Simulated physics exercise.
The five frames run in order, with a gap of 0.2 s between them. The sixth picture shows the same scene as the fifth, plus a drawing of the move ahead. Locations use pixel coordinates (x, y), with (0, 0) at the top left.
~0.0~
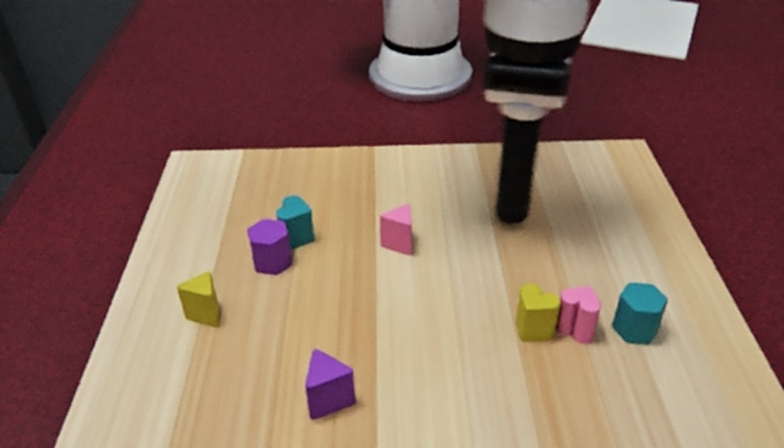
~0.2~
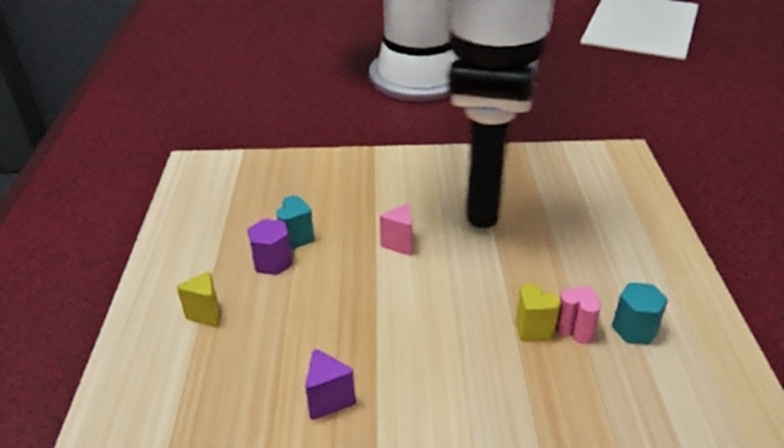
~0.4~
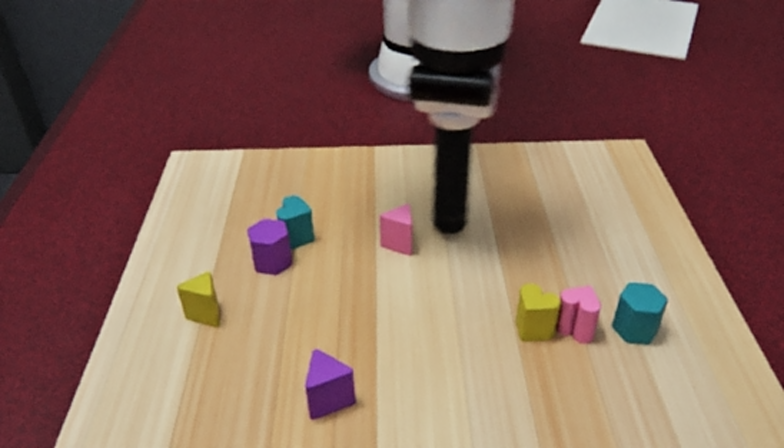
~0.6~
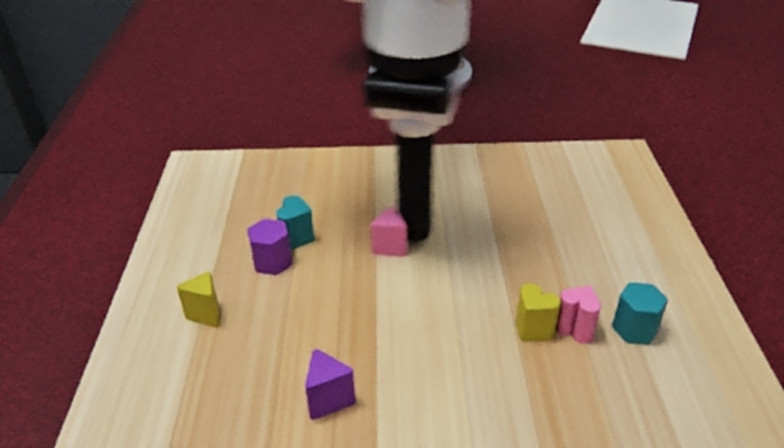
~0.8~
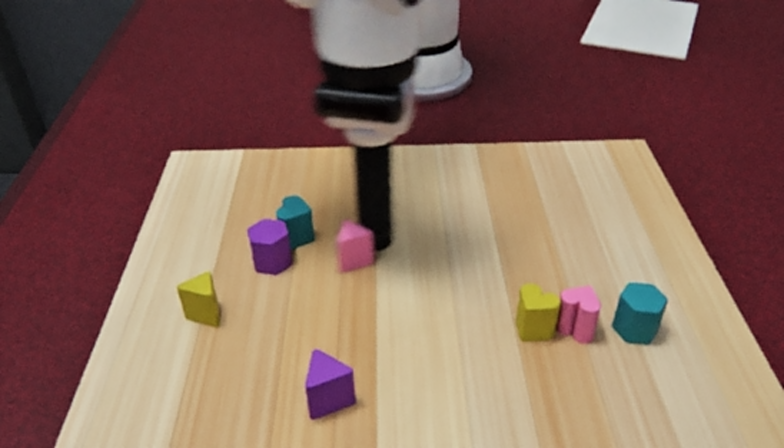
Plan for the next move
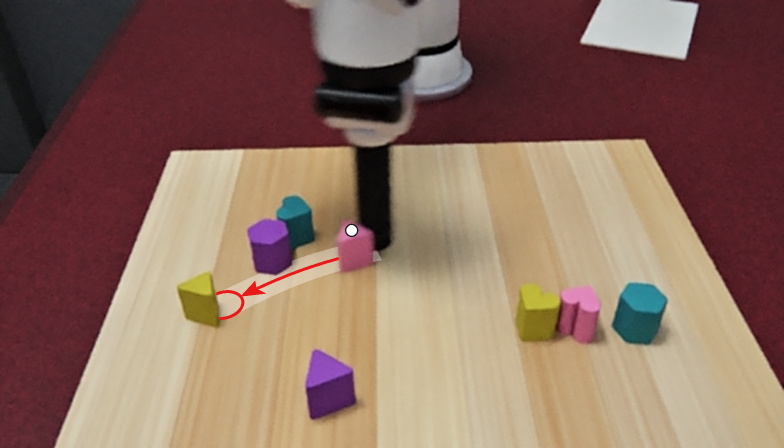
On a light wooden board scattered with small colored blocks, a robot arm moves its black rod leftward to the pink triangular piece, then turns it and pushes it left, closer to the purple hexagonal block.
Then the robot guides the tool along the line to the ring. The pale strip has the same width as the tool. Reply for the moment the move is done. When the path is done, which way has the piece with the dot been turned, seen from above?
Turns anticlockwise.
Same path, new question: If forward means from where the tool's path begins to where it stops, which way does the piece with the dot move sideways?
It shifts leftward.
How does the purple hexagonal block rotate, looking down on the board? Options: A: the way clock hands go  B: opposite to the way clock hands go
I choose A.
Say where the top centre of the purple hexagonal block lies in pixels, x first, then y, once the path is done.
Answer: (243, 232).
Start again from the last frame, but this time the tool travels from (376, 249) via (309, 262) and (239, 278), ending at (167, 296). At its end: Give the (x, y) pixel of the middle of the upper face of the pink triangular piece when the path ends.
I think it will end close to (297, 253).
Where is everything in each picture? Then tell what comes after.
The first frame shows lower end of the tool (512, 215), tops of blocks, yellow triangular piece (198, 284), purple hexagonal block (267, 230), turquoise heart block (293, 207), pink triangular piece (400, 214).
The second frame shows tool (482, 219), blocks as before.
The third frame shows tool (450, 224), blocks as before.
The fourth frame shows tool (414, 232), pink triangular piece (389, 218).
The fifth frame shows tool (376, 241), yellow triangular piece (198, 284), purple hexagonal block (267, 230), turquoise heart block (293, 207), pink triangular piece (352, 230).
The drawn path runs from (376, 249) over (325, 262) and (275, 281) to (224, 305); the dot is on the pink triangular piece.
On the path given first. One third of the way, tool (323, 255); pink triangular piece (300, 248), turned 15° anticlockwise.
Two thirds of the way, tool (273, 273); purple hexagonal block (246, 232), turned 55° clockwise; pink triangular piece (257, 270), turned 40° anticlockwise.
At the end, tool (222, 297); yellow triangular piece (189, 290), turned 25° anticlockwise; purple hexagonal block (243, 232), turned 70° clockwise; turquoise heart block not moved; pink triangular piece (239, 287), turned 75° anticlockwise.
